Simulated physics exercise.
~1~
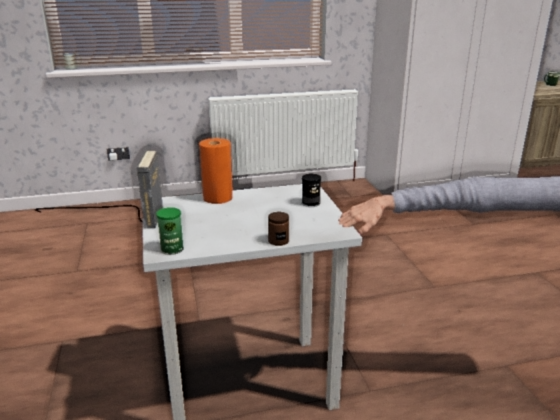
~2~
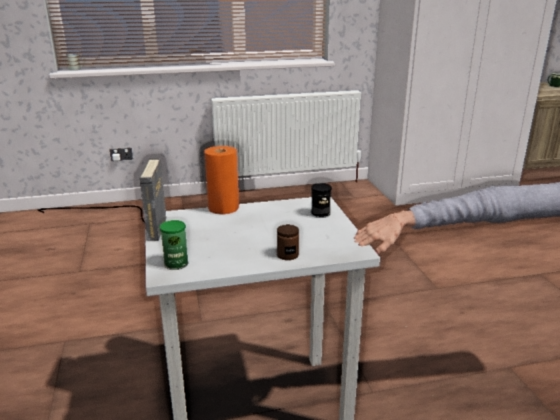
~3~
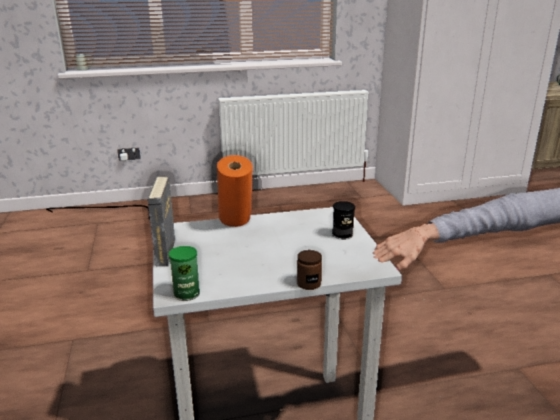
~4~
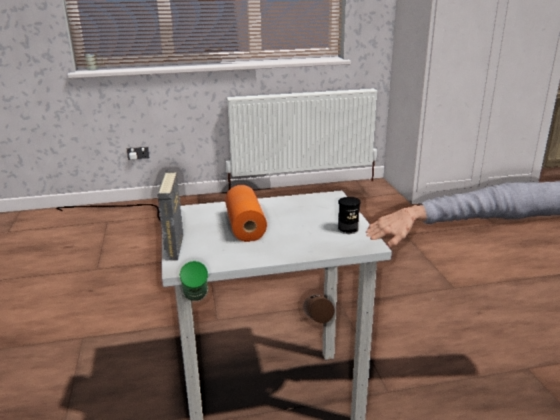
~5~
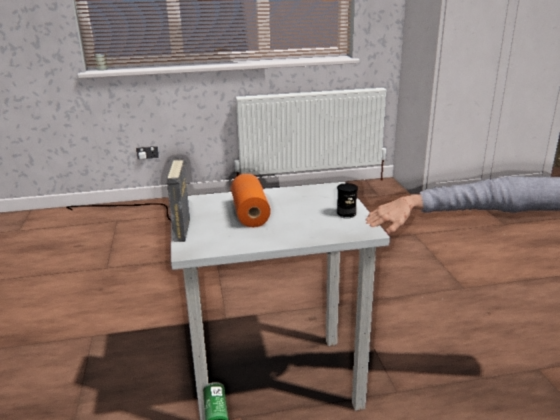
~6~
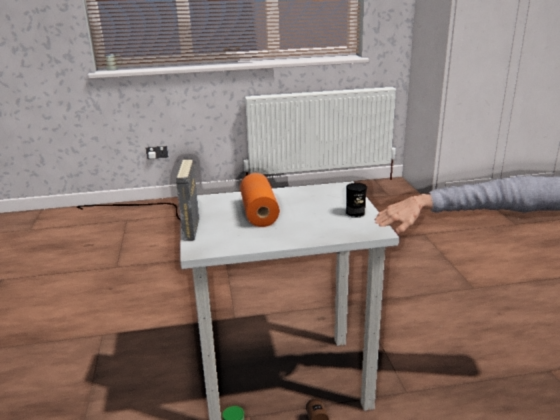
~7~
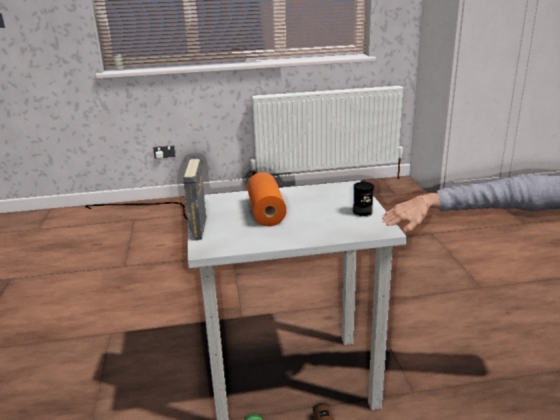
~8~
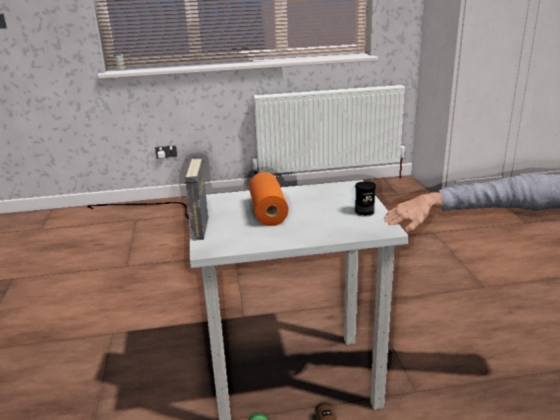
The white side table jerked toward us and then back beside an outstretched hand, sending the green tin and small brown jar off the front onto the floor, while the orange roll toppled onto its side and the grey book and black tin stayed upright on top.
